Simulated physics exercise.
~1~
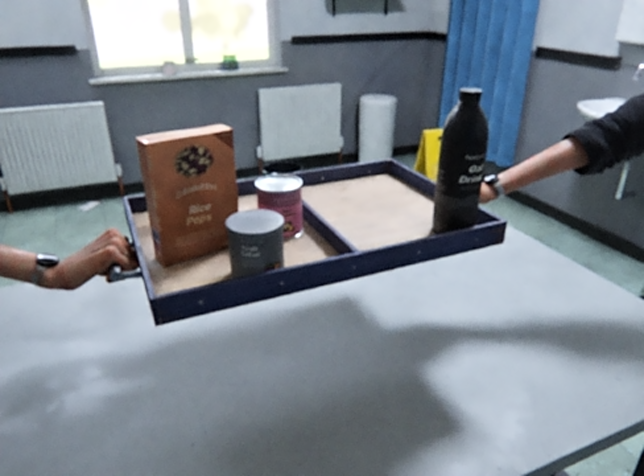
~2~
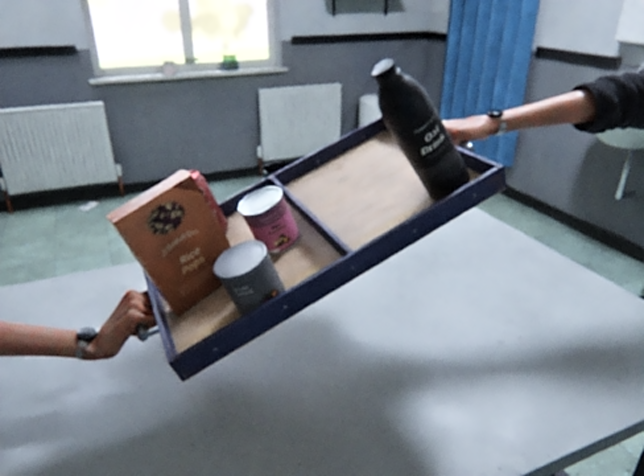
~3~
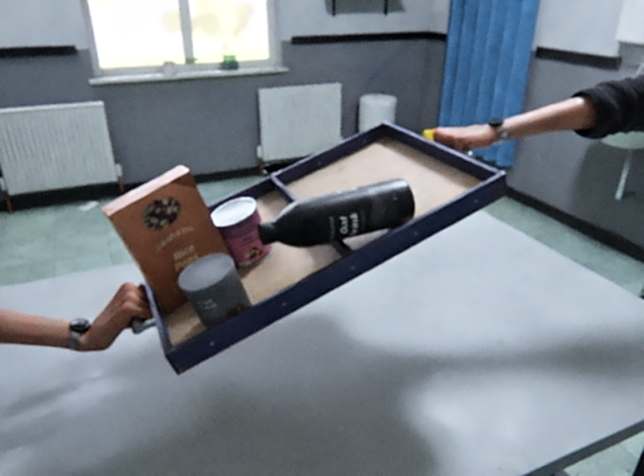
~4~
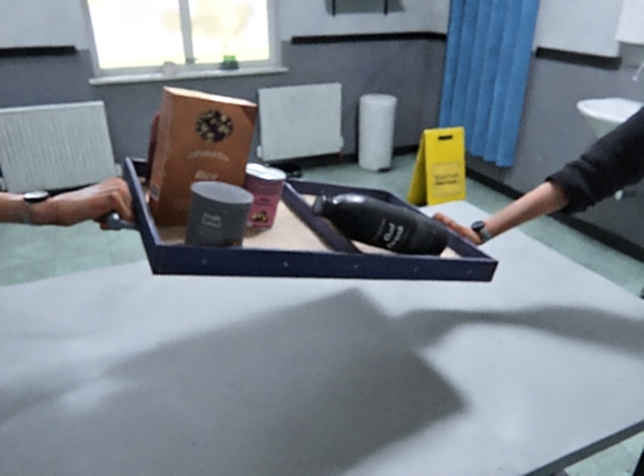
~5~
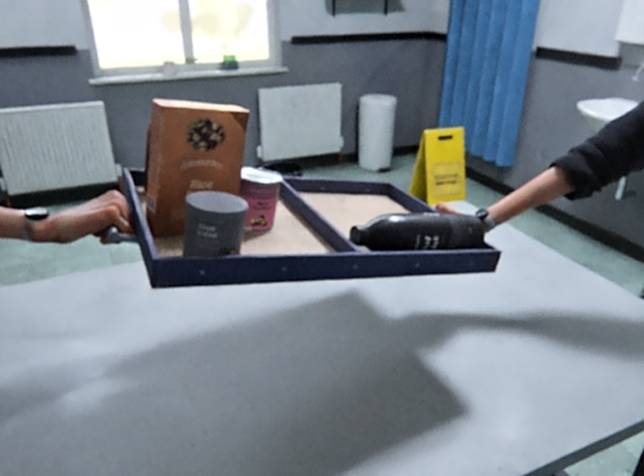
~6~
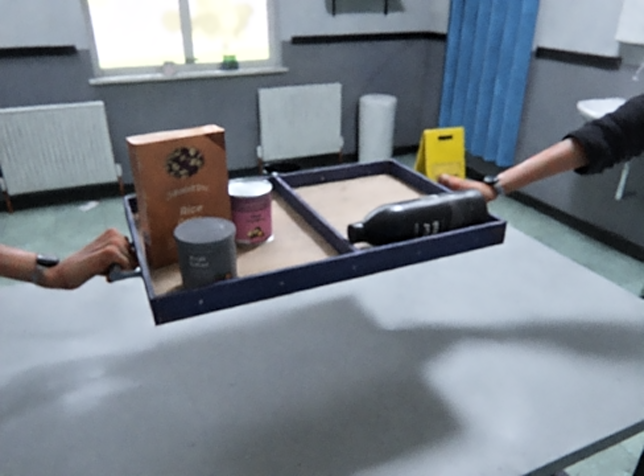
Two hands, one at each end, hold a dark blue tray with a cross bar above a pale table in a grey-walled room, seen from a still camera slightly above. An orange packet, a pink tin and a grey tin stand on the left, and a black bottle stands on the right. The left end dips steeply, the packet leans, and the bottle tips leftward and falls across the bar. The tray then tilts gently the other way, and the bottle slides back right. Finally the tray levels, with the bottle lying on its side and the packet and both tins upright.
